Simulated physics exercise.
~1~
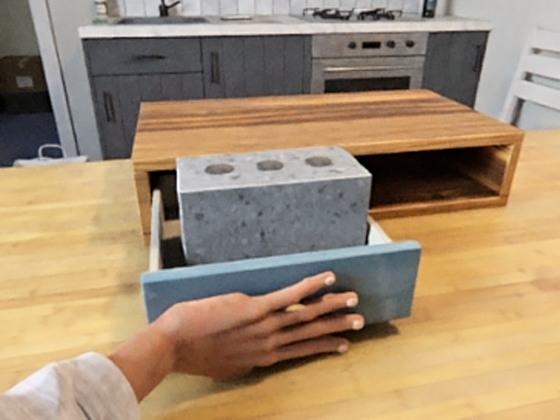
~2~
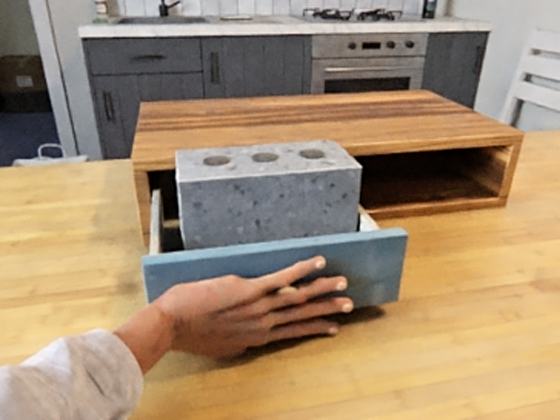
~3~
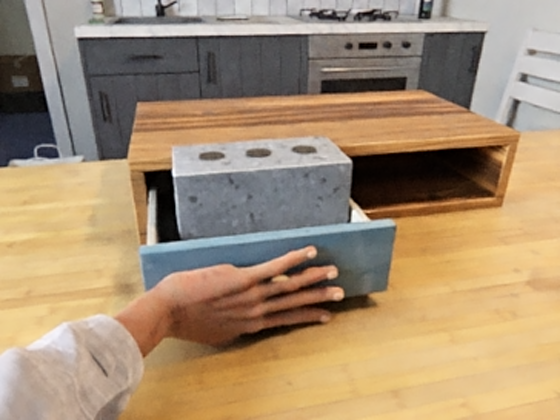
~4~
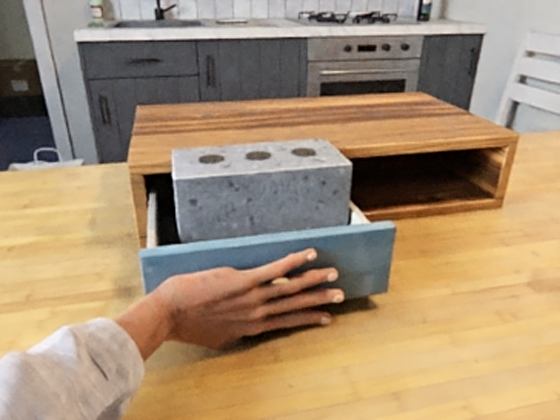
The clip opens on a wooden chest lying low on a pale tabletop, its blue-fronted drawer pulled open with a speckled grey brick standing inside, three round holes in its top. A hand reaches in from the lower left and rests its fingers flat against the drawer front. It pushes, and the drawer slides a short way back toward the chest, carrying the brick along. The brick still rises above the drawer's sides as it nears the chest's top edge. Then the drawer stops moving and stays ajar, with the hand still against it.
